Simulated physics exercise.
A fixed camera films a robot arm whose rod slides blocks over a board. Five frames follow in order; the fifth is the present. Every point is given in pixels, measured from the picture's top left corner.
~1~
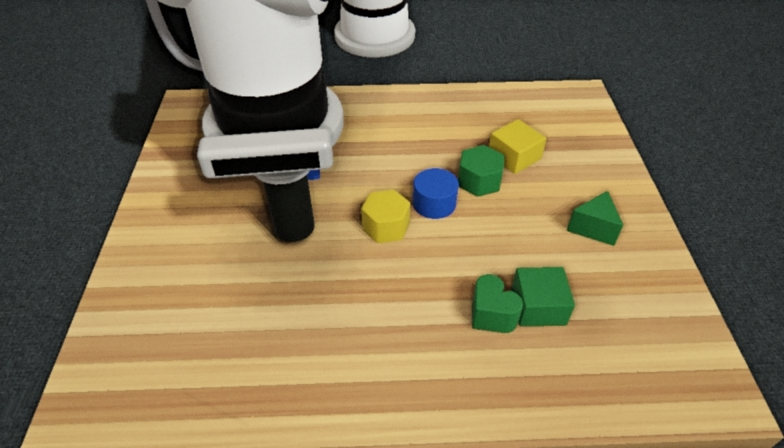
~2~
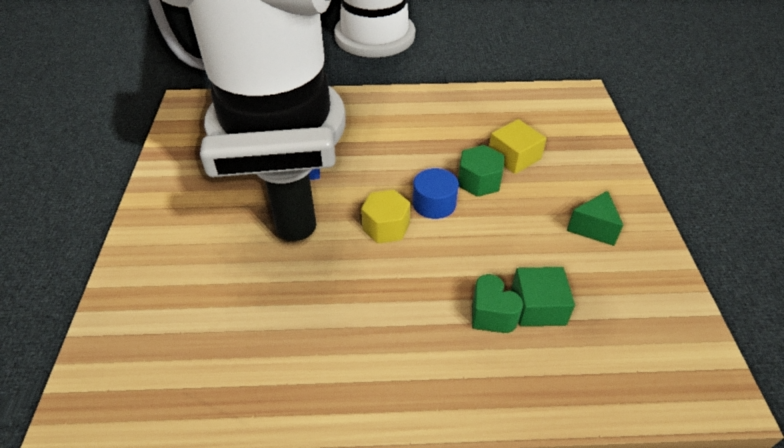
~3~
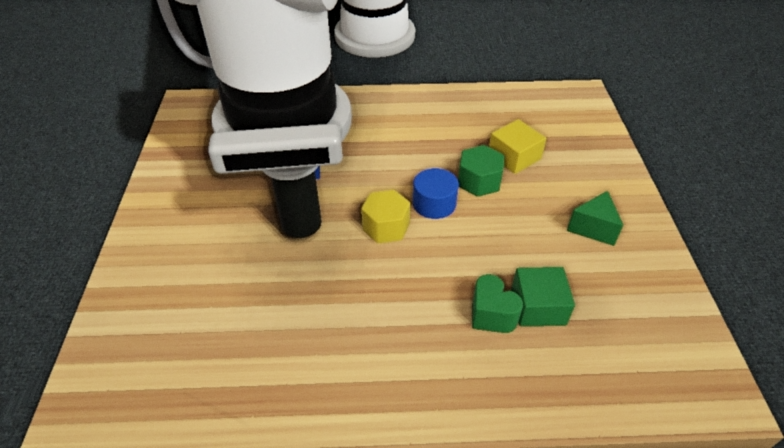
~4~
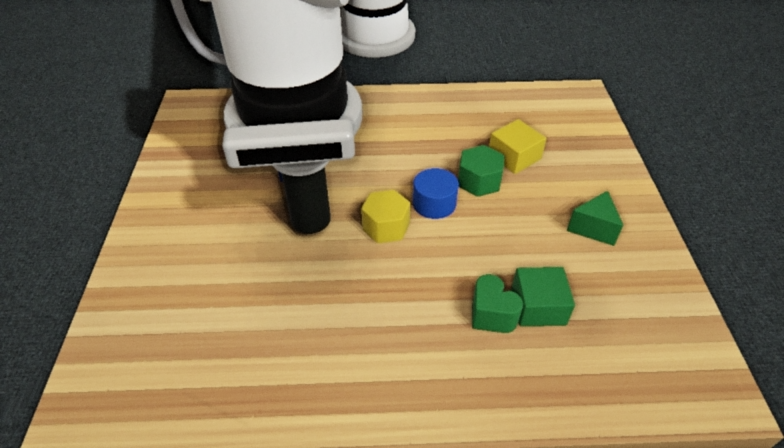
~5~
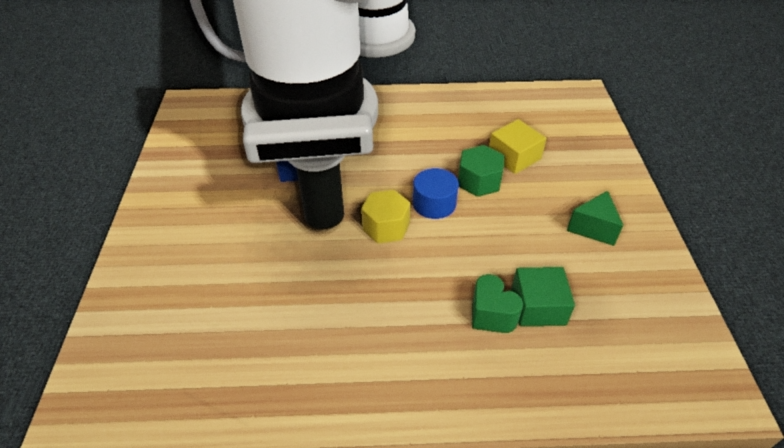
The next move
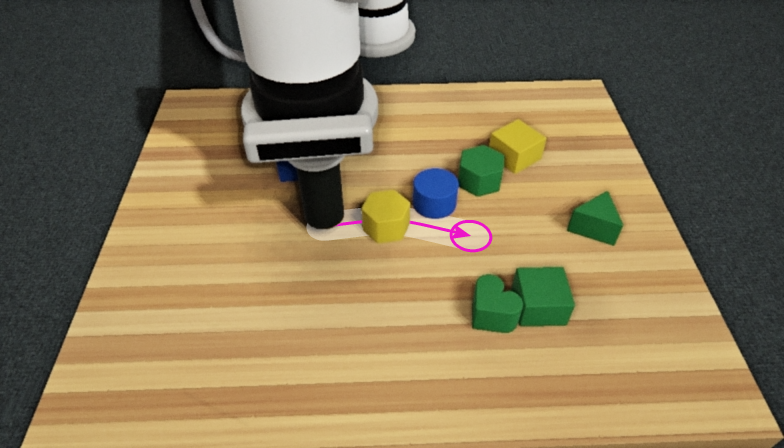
A light wooden board with striped grain lies on a dark surface, seen from above at an angle by a still camera. A yellow hexagonal block, a blue round one, a green hexagonal one and a yellow four-sided one rise diagonally rightward, with green blocks beyond and below. The white robot arm's black rod barely moves, then slides slowly right and slightly upward, while the blocks stay still.
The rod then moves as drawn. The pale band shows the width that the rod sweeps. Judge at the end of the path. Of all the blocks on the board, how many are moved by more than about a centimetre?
The answer is two blocks.
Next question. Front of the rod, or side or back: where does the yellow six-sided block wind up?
At that point it is up front.
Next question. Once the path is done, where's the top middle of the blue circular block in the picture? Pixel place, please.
The middle of its upper face will lie at (456, 179).
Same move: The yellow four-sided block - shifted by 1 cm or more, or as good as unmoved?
It will be resting on its spot.
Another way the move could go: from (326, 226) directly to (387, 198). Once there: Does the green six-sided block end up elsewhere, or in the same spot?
By the time the path is finished, it has hardly shifted at all.
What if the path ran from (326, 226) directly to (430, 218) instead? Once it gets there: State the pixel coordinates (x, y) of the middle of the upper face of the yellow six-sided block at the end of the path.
Near (468, 214).
The drawn path runs from (326, 226) through (399, 221) to (471, 236).
The first path, step by step. One third of the way, rod at (374, 210); yellow six-sided block at (416, 205); blue circular block at (443, 180).
Two thirds of the way, rod at (423, 214); yellow six-sided block at (464, 215); blue circular block at (456, 179); green six-sided block at (484, 158).
At the end, rod at (473, 225); yellow six-sided block at (516, 228); blue circular block at (456, 179); green six-sided block at (484, 158); green heart not moved; yellow four-sided block not moved.
